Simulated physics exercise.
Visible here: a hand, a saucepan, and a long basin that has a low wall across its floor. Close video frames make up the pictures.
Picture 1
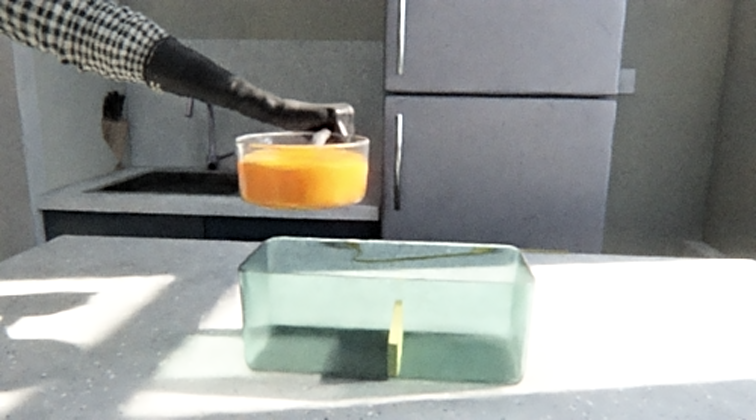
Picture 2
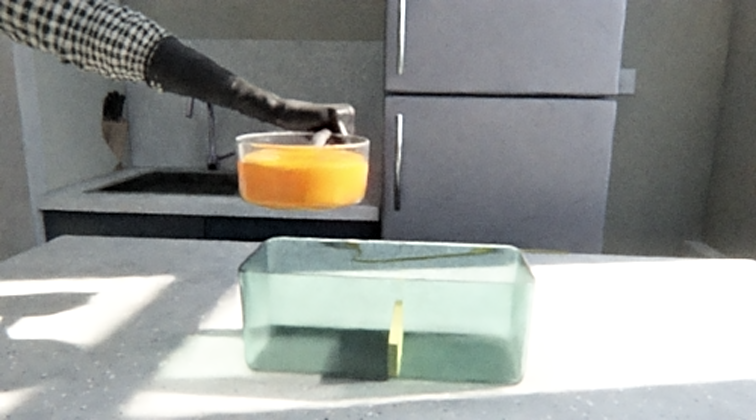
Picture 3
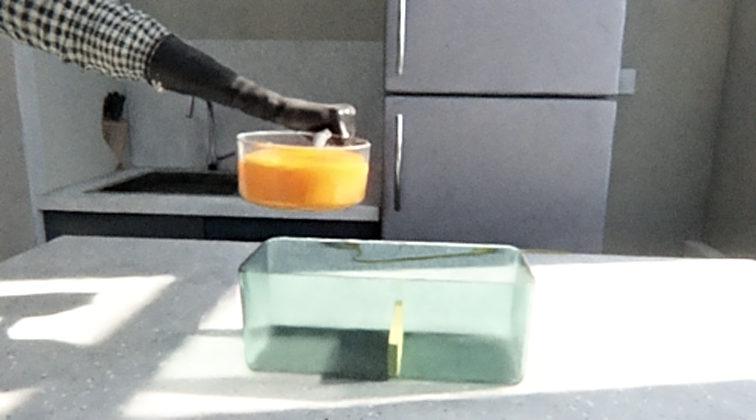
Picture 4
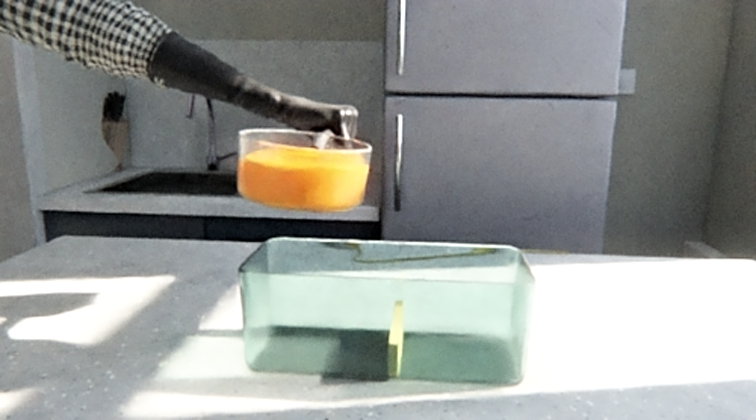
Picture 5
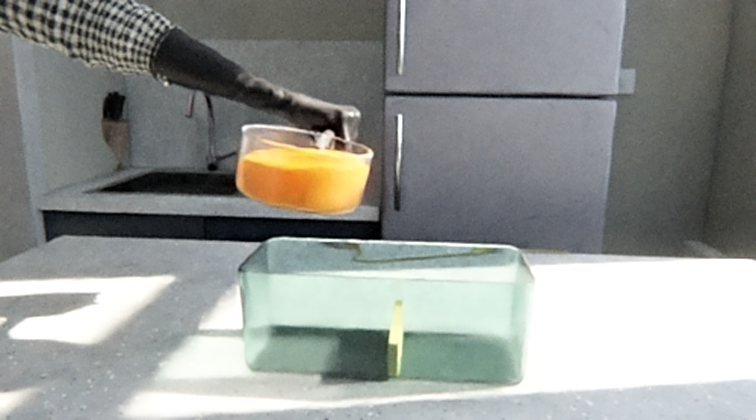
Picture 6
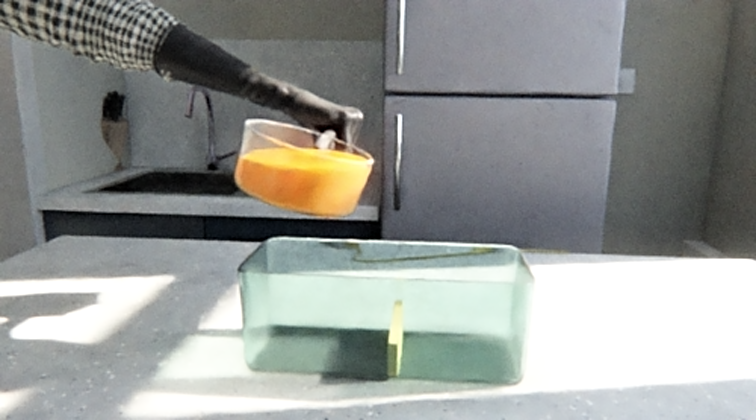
In a kitchen, a gloved hand gradually tilts a clear bowl of orange juice rightward above a long basin.
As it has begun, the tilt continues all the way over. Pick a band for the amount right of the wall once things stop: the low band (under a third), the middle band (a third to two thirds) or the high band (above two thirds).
The middle band.
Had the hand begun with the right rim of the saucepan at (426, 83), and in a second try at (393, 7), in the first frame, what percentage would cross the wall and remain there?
85 and 80 in a hundred.
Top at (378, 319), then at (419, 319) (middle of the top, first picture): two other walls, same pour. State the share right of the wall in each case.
Near 70 % and 25 %.
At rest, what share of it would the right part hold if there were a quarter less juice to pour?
It comes to 45 per cent or so.
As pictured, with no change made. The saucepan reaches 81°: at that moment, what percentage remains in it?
Remaining share, estimated: 40 %.
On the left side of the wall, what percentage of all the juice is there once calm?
That share comes out near 45 percent.
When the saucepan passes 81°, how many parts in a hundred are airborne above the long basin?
Near 35 parts in a hundred.
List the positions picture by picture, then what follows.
In the first frame, it leans 0°; its right rim is at (367, 143); the juice meets the walls at (244, 155) and (365, 158); the long basin's rim runs from (253, 255) to (526, 265); the wall's top is at (397, 321).
In the second frame, it leans 1°; its right rim is at (367, 144); the juice meets the walls at (244, 155) and (365, 158).
In the third frame, it leans 3°; its right rim is at (368, 146); the juice meets the walls at (245, 155) and (366, 159).
In the fourth frame, it leans 6°; its right rim is at (369, 150); the juice meets the walls at (245, 155) and (366, 160).
In the fifth frame, it leans 11°; its right rim is at (371, 156); the juice meets the walls at (245, 153) and (367, 161).
In the sixth frame, it leans 17°; its right rim is at (371, 162); the juice meets the walls at (245, 153) and (369, 162).
A moment on, the tilt is 81° and 38 per cent is still to pour, 3 is left of the wall and 22 right of it.
Next, the tilt is 111° and 5 per cent is still to pour, 35 is left of the wall and 56 right of it.
Then the tilt is 112° and 0 per cent is still to pour, 45 is left of the wall and 54 right of it.
Later the tilt is 112° and 0 per cent is still to pour, 45 is left of the wall and 54 right of it.
Finally, 45 per cent lies left of the wall, 54 right of it and 1 outside.
